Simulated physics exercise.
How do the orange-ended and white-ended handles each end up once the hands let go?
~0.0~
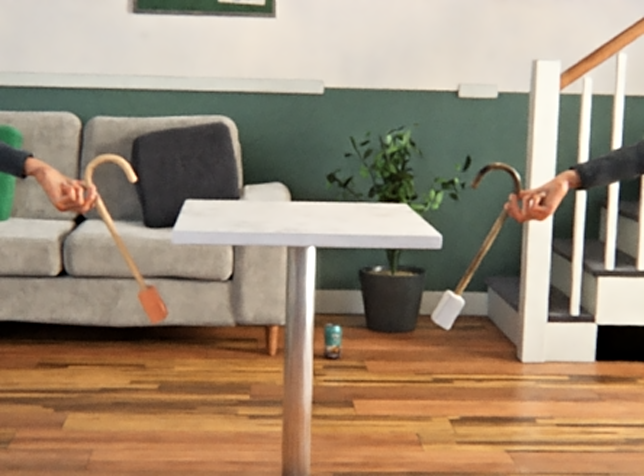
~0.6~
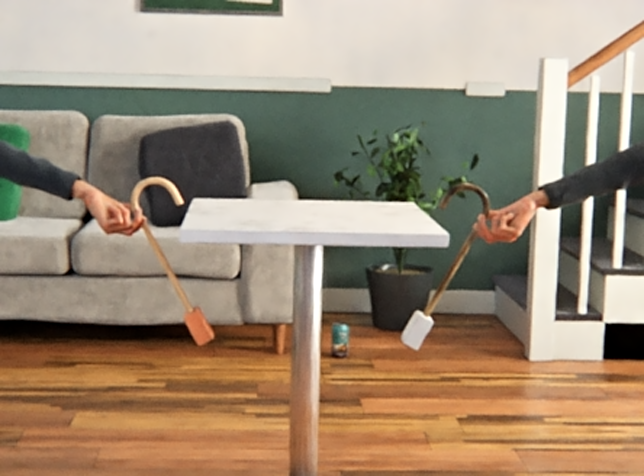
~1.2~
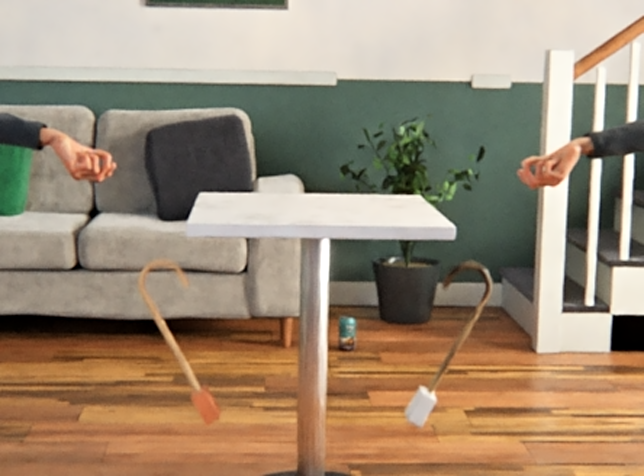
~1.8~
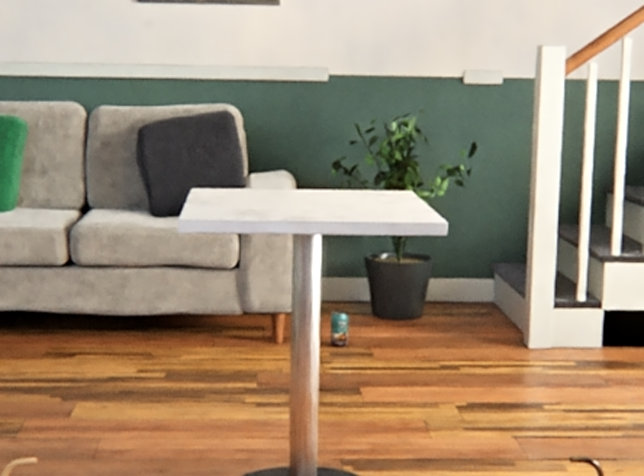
The orange-ended handle slips off and drops on the left, and the white-ended one slips off and drops on the right. Neither stays hooked on the table.
Two hands, one reaching in from each side, hold hooked handles with small blocks at their lower ends, orange on the left and white on the right. Between them stands a pale table on a single metal leg, seen from the front in a living room with a grey sofa, a potted plant and white stairs. The hands bring the hooks inward toward the table's edges. Both hands let go and draw back, and the two handles drop below the tabletop. Finally, only bits of the curved handles show at the bottom corners, while the table stays standing.
